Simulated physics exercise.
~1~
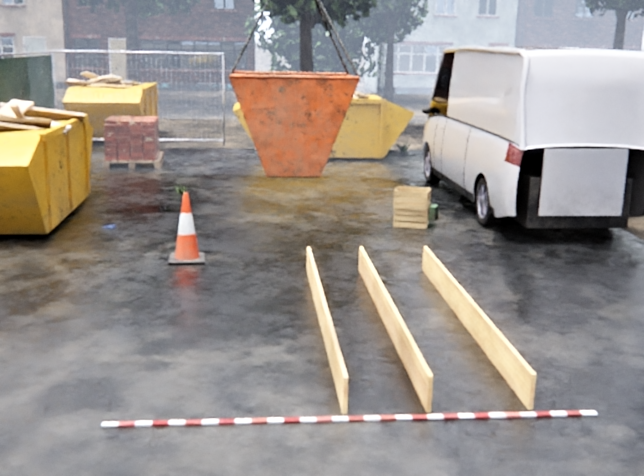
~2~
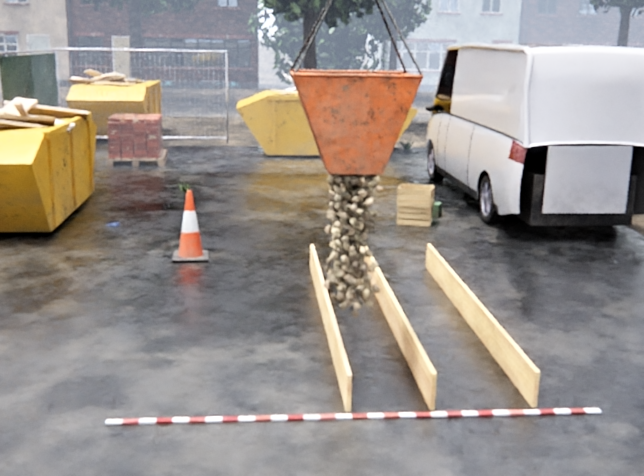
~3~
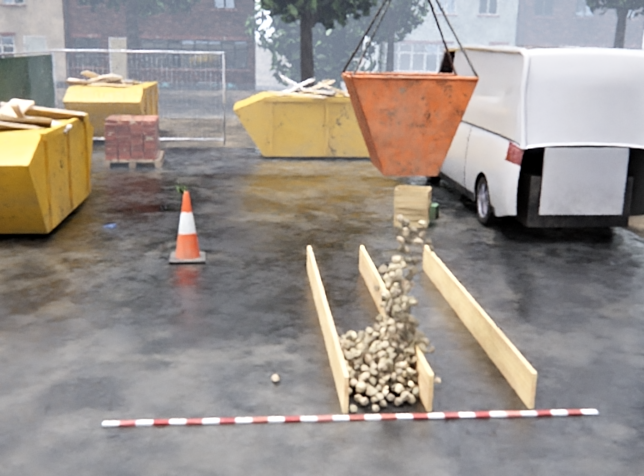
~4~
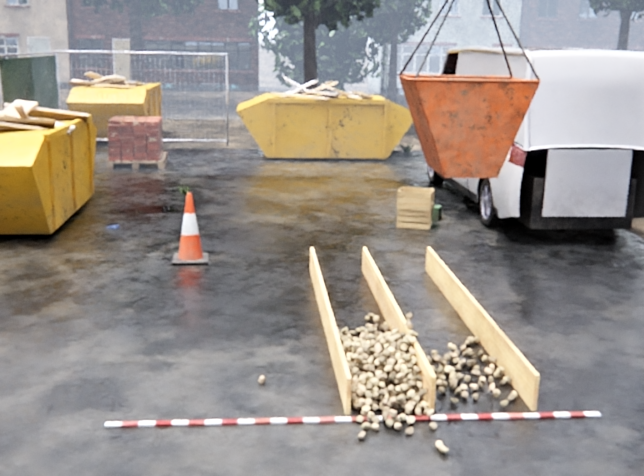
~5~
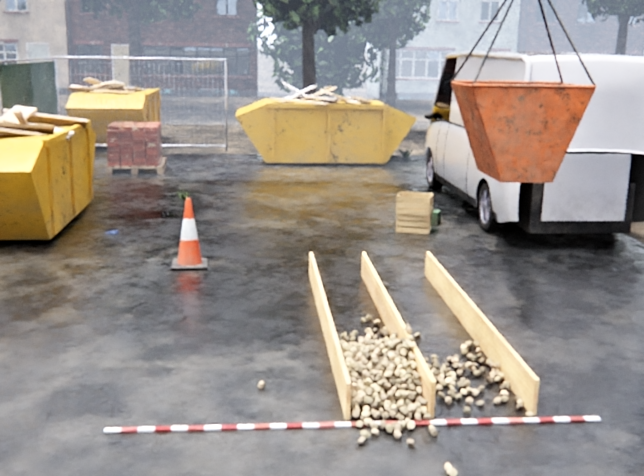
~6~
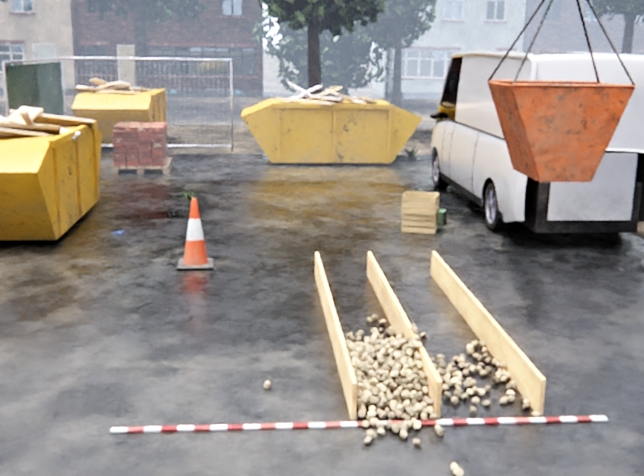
We see an orange skip hanging from cables move right across a wet yard, pouring stones from its underside between three wooden boards; most of them settle in the left bay, fewer in the right, a few stray outside, and the emptied skip ends beside the white van.
